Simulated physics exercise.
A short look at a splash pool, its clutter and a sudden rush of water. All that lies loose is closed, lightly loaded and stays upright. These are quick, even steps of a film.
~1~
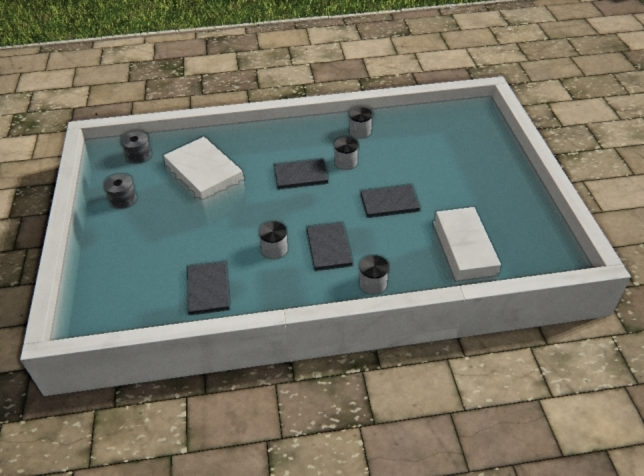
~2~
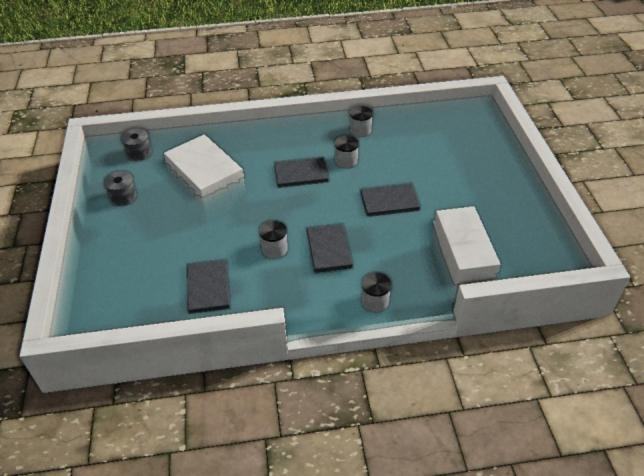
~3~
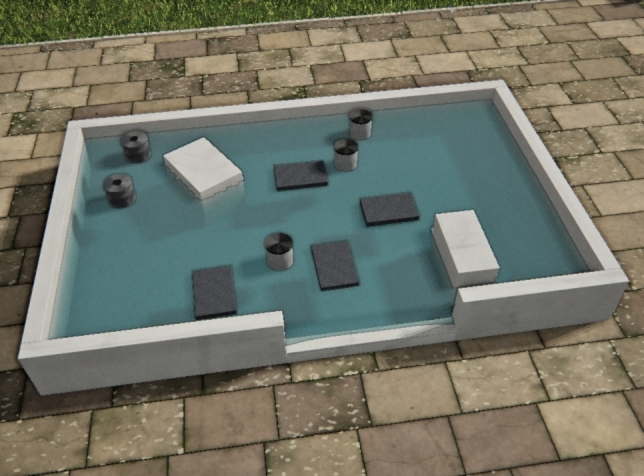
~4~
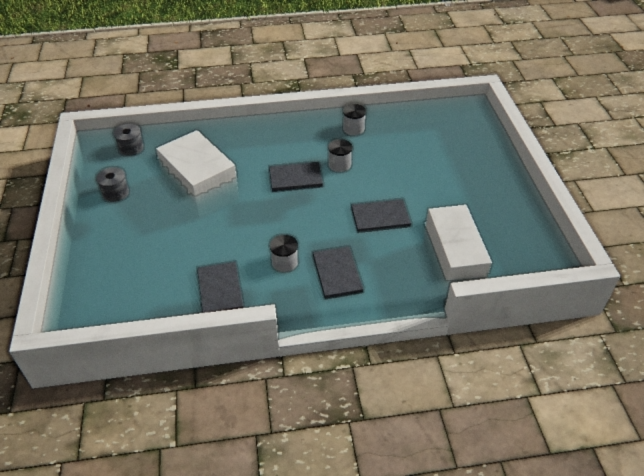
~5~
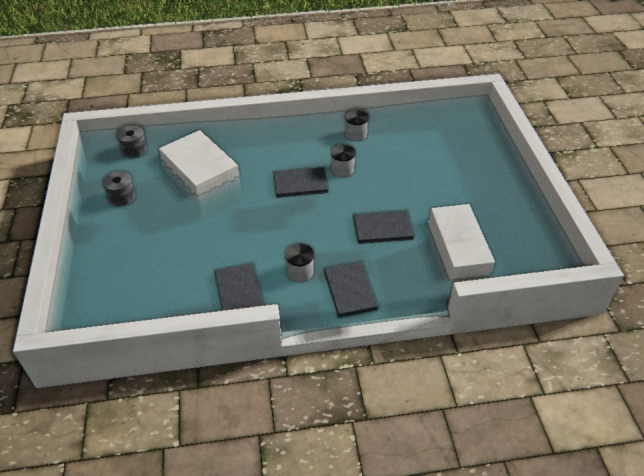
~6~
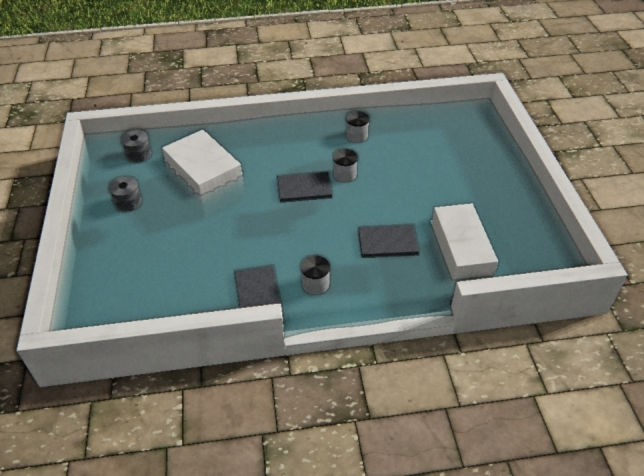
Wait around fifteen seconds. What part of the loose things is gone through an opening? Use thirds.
That comes to two thirds or more.
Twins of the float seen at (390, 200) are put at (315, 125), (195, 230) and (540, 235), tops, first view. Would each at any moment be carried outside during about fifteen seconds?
In turn: Still in, gone, inside.
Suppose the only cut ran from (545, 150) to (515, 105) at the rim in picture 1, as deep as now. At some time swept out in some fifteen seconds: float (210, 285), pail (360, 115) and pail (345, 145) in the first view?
In that order: Left behind, carried outside, yes.
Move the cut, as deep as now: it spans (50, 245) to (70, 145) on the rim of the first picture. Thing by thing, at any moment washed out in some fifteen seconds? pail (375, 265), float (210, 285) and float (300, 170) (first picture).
As listed: Stays, carried outside, washed out.
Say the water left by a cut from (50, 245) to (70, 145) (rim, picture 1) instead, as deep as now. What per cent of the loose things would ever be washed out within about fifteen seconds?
About 70 per cent.
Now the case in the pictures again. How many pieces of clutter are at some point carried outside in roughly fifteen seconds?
It comes to 7.
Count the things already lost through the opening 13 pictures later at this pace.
That makes 5.
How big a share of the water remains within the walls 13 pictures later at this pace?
Close to 66 %.
A moment on, 3 of 10 are out; 7 afloat.
Next, 5 of 10 are out; 5 afloat.
Later, 7 of 10 are out; 3 afloat.
In the end, 7 of 10 are out; 3 afloat.
